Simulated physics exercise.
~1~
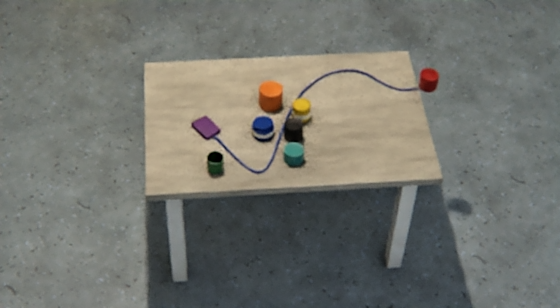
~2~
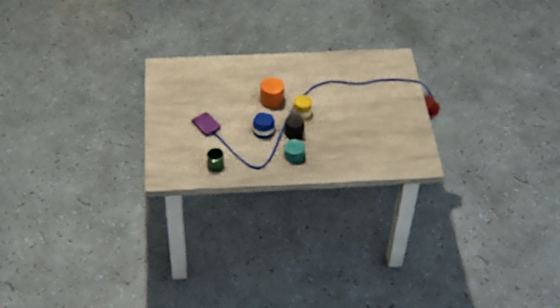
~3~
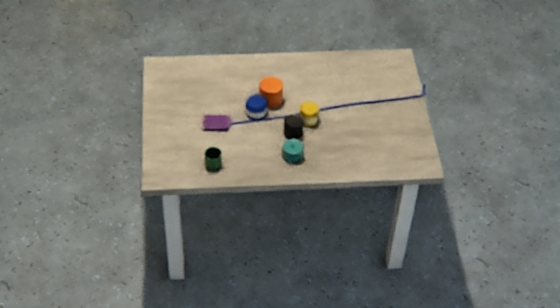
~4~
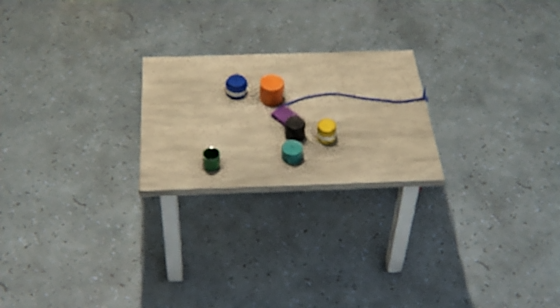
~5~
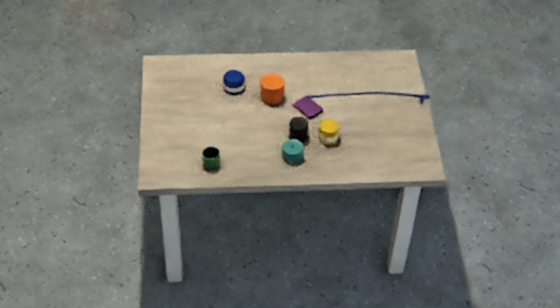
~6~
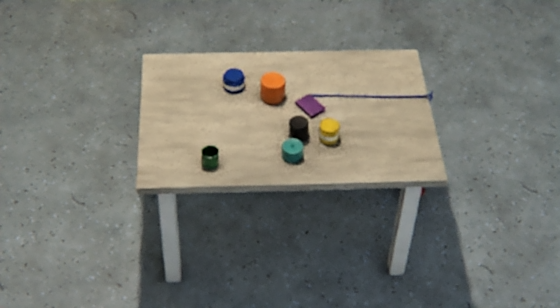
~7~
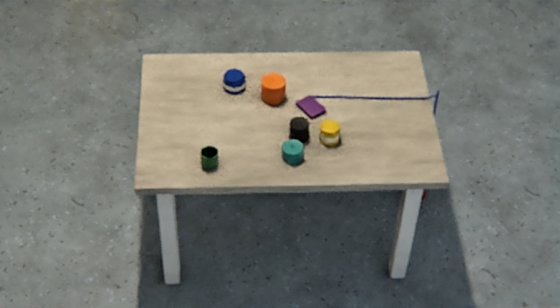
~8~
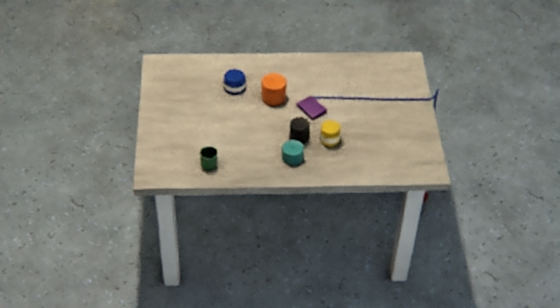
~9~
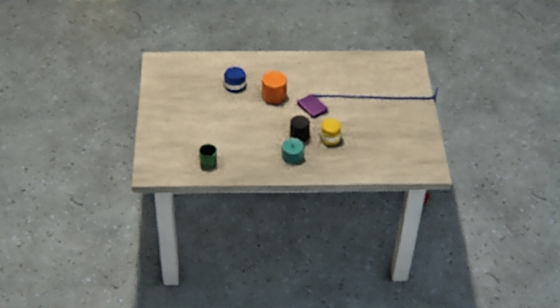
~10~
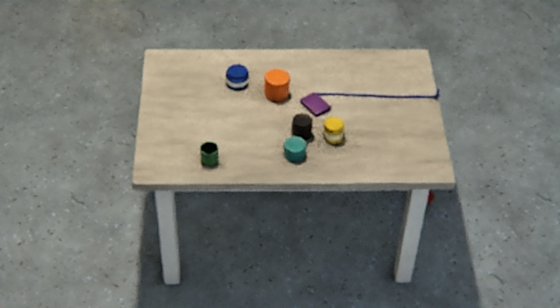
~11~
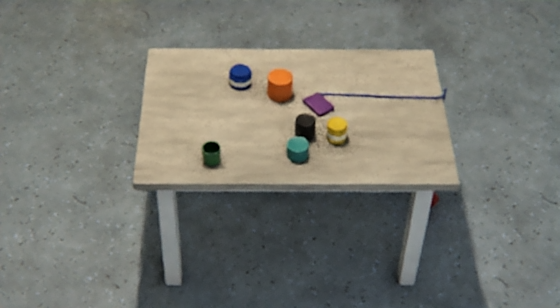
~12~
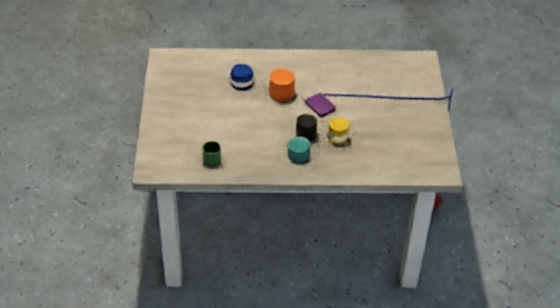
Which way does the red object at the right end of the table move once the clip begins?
It moves down, dropping past the right edge of the table.
